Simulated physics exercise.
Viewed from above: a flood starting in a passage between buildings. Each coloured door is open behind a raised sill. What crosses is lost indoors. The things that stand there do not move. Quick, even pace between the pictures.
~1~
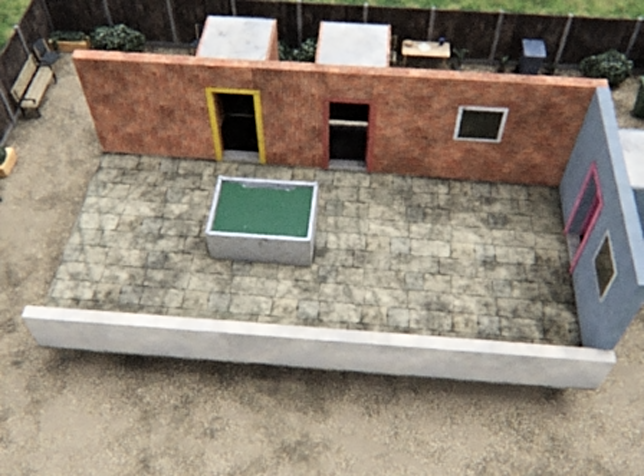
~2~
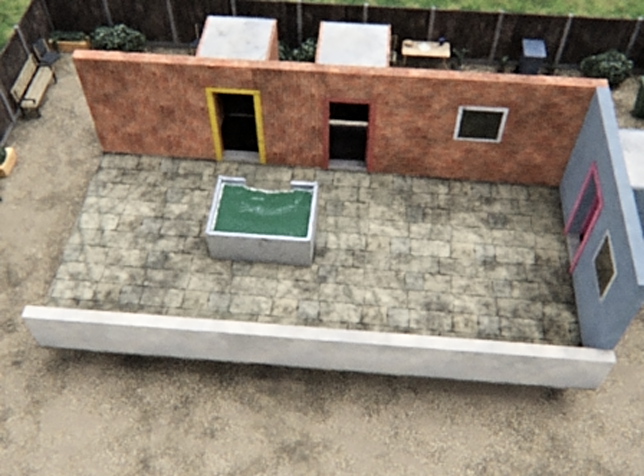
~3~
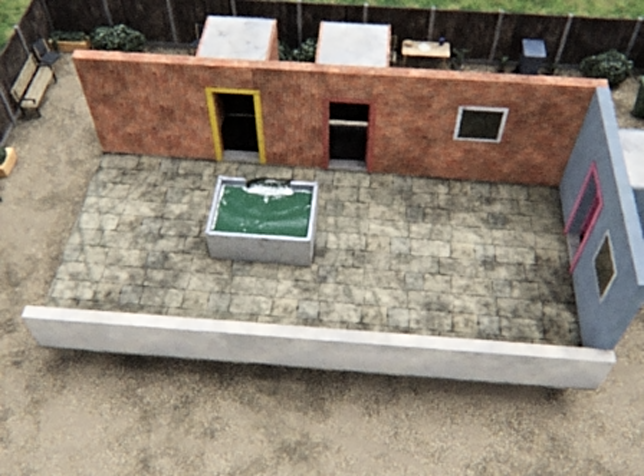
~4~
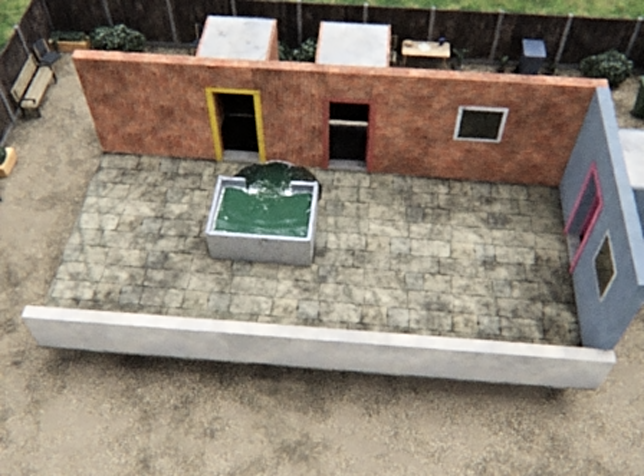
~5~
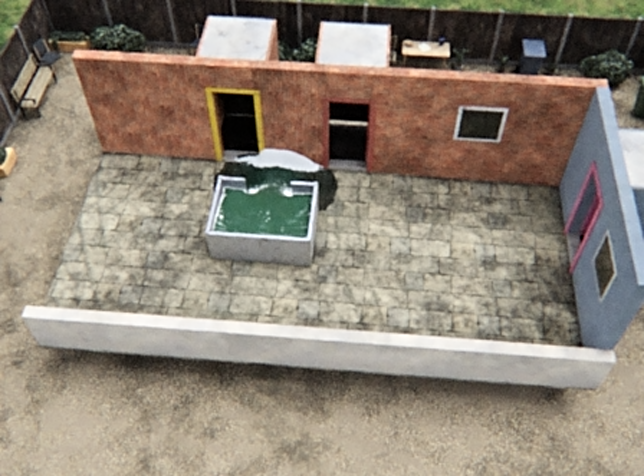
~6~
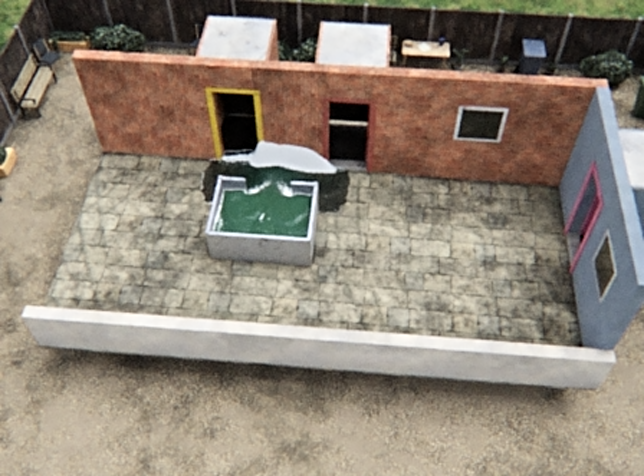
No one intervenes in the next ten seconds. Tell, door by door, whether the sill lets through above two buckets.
Door by door: The yellow door does; the pink door does not; the red door does.
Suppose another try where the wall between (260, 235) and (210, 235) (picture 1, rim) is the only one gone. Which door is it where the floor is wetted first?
The door marked pink, I think.
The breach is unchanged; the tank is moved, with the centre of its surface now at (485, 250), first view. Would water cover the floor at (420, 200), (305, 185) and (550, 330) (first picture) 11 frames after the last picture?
Going through the three places: In the spill, in the spill, out of reach.
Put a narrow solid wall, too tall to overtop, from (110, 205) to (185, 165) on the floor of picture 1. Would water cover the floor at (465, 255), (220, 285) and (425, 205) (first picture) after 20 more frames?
Taking them in order, I'd say soaked, parched and soaked.
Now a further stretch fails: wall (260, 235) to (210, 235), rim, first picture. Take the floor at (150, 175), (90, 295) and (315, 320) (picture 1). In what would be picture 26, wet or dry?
Bone-dry, submerged, submerged.
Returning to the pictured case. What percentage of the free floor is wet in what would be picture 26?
It comes to 50 per cent.
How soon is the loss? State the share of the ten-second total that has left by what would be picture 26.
Roughly 55 %.
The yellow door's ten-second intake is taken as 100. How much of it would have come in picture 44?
Estimated share: About 100 %.
A moment on, water covers 10 % of the floor; the yellow door over two buckets in, the pink door not reached, the red door under two buckets in.
Next, water covers 30 % of the floor; the yellow door far over two buckets in, the pink door not reached, the red door over two buckets in.
Then, water covers 50 % of the floor; the yellow door far over two buckets in, the pink door wet at the sill, nothing in, the red door over two buckets in.
Later, water covers 60 % of the floor; the yellow door far over two buckets in, the pink door under two buckets in, the red door over two buckets in.
In the end, water covers 75 % of the floor; the yellow door far over two buckets in, the pink door under two buckets in, the red door over two buckets in.
